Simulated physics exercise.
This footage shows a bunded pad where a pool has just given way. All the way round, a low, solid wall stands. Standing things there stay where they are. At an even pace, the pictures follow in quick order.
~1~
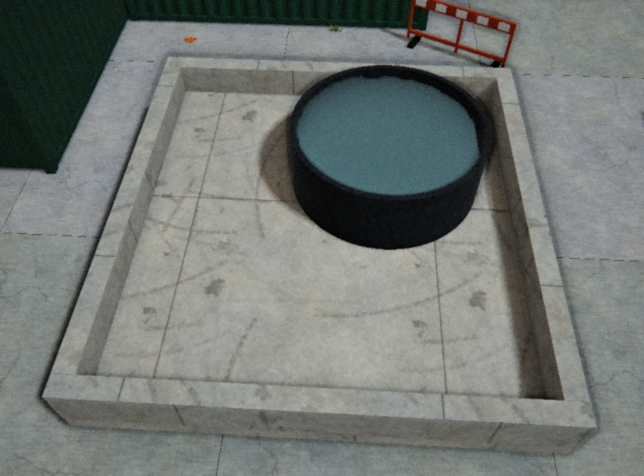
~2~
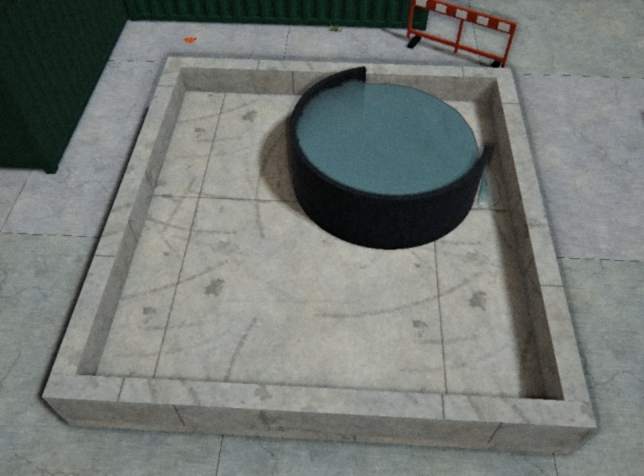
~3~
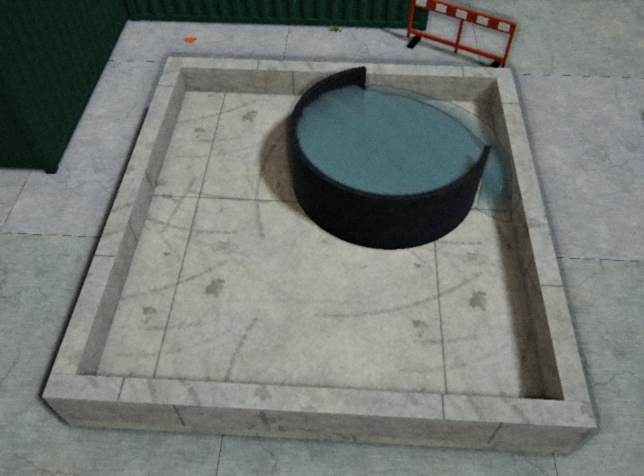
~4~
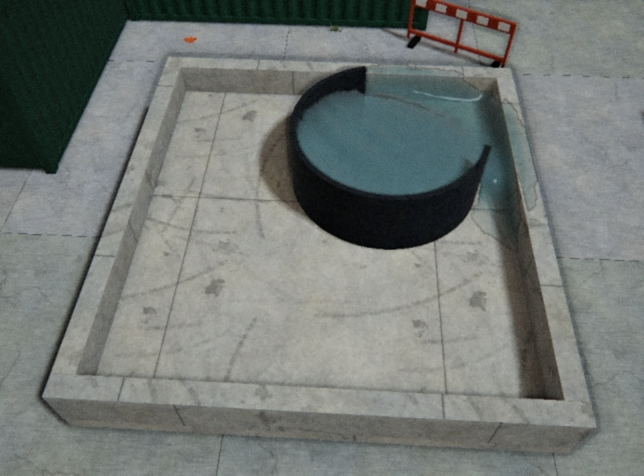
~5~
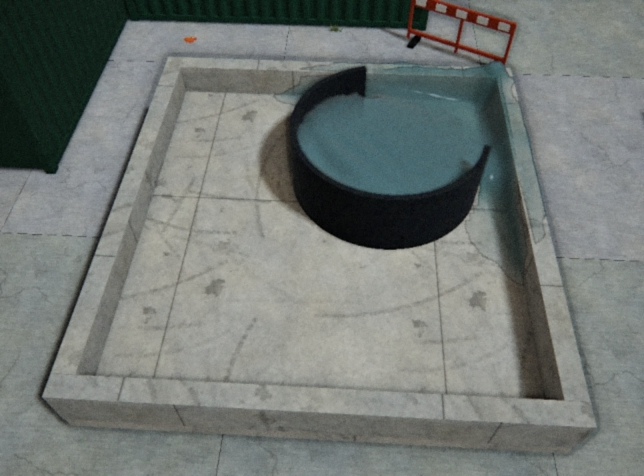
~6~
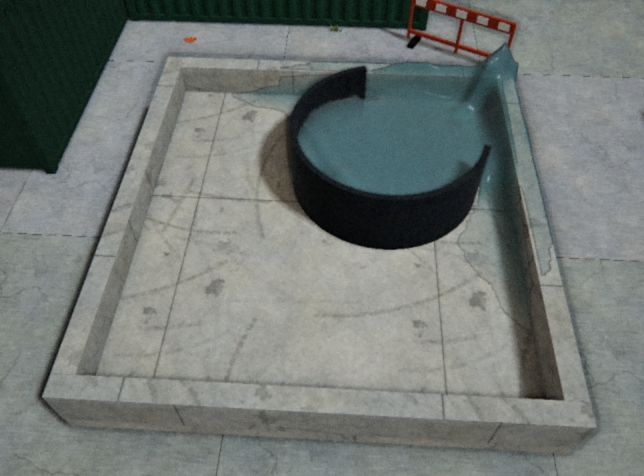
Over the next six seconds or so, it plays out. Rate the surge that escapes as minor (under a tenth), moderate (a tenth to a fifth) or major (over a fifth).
It is a moderate surge.
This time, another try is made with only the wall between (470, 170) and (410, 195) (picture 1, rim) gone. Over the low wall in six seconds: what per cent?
My estimate is 2 percent.
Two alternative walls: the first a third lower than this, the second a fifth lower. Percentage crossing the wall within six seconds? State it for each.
Around 32 percent for the first try and around 22 percent for the second, I'd say.
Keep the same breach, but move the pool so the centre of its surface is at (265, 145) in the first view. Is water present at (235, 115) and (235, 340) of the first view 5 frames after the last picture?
In the order asked: Soaked and spared.
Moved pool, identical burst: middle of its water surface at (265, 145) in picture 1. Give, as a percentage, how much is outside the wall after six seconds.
About 6 %.
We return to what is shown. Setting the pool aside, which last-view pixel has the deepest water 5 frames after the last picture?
Somewhere near (461, 108).
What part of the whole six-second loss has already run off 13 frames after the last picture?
Close to 100 out of every hundred.
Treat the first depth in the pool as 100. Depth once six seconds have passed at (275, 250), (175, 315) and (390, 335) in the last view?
I'd put them at close to 14 per cent, then 18 per cent, then 10 per cent.
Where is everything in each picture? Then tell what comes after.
The round tank at (389, 130) is whole and still, in the first frame.
The front is at (479, 205), out from the gap on the round tank's far side, in the second frame.
Water pours out on the round tank's far side and has run to a hidden place, in the third frame.
Water pours out on the round tank's far side and has run to (515, 247), in the fourth frame.
The front is at (521, 280), out from the gap on the round tank's far side, in the fifth frame.
The front is at (242, 95), out from the gap on the round tank's far side, in the sixth frame.
A moment on, water covers 30 % of the floor; the low wall has let 4 % over.
Next, water covers 40 % of the floor; the low wall has let 7 % over.
Then, water covers 55 % of the floor; the low wall has let 13 % over.
Later, water covers 75 % of the floor; the low wall has let 13 % over.
In the end, water covers 80 % of the floor; the low wall has let 14 % over.
